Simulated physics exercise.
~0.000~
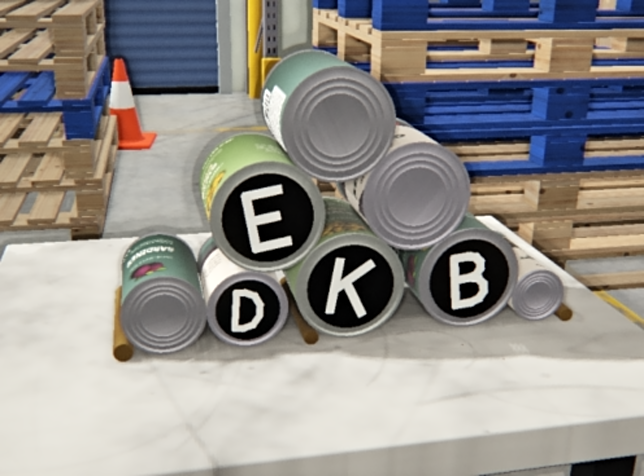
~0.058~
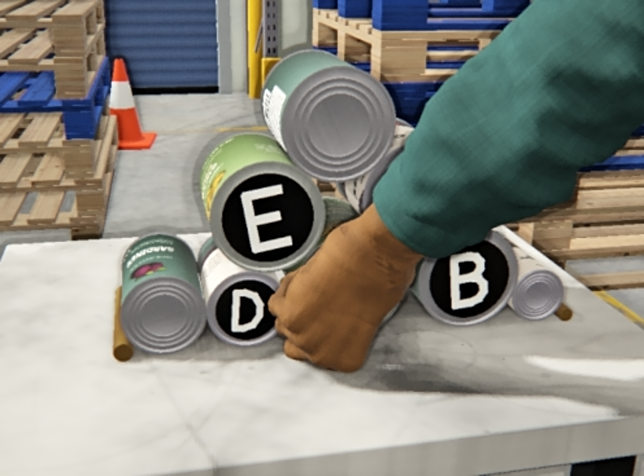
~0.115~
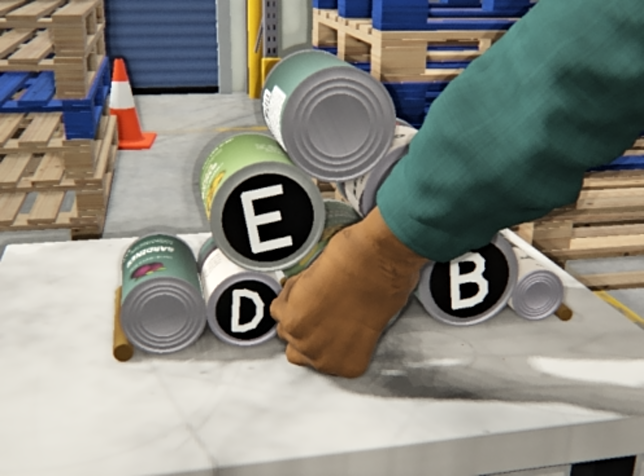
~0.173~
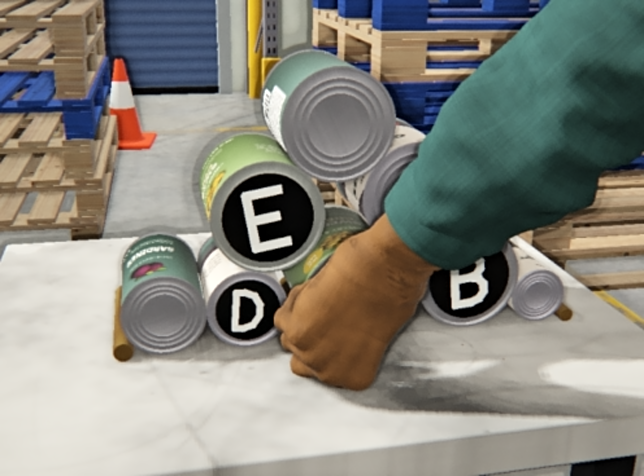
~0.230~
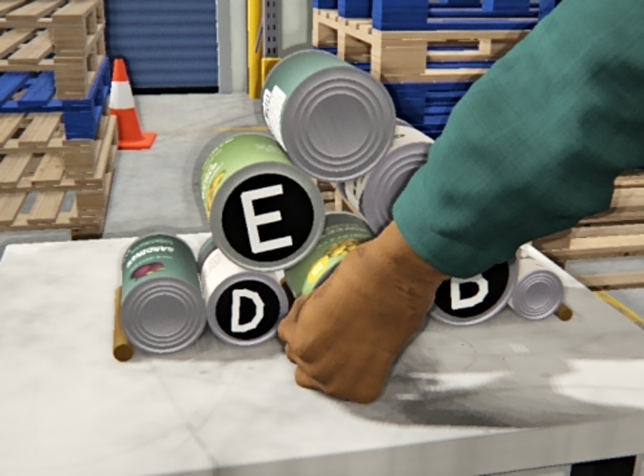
In a warehouse, eight food tins lay stacked on their sides on a pale table, when a green-sleeved arm reached in from the right, gripped the K tin and slowly drew it a little way forward.
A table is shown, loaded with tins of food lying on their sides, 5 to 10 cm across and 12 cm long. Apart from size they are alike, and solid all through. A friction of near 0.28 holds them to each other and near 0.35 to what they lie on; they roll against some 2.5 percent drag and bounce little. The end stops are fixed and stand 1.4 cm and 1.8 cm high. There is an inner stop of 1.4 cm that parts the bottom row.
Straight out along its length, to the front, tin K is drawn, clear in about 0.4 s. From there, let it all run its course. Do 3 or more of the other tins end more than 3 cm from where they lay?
Answer: Yes.
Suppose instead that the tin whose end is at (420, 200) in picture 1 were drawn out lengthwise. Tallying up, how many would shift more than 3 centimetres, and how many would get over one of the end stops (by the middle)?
1, then 0.
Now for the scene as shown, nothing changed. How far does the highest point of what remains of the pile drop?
About 8 cm.
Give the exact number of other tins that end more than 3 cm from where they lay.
I make it exactly 3.
After 0.68 s, 2 now displaced over 3 cm; E 3.7 cm left.
After 0.91 s, 3 now displaced over 3 cm; E 10 cm left.
After 1.29 s, 3 now displaced over 3 cm; 1 over the left round bar; E 26 cm left and 7 cm down.
In the end, by 1.6 s, 3 moved over 3 cm; 1 over the left round bar; E fallen off to the left; top of the pile 16 cm high, from 25 cm.
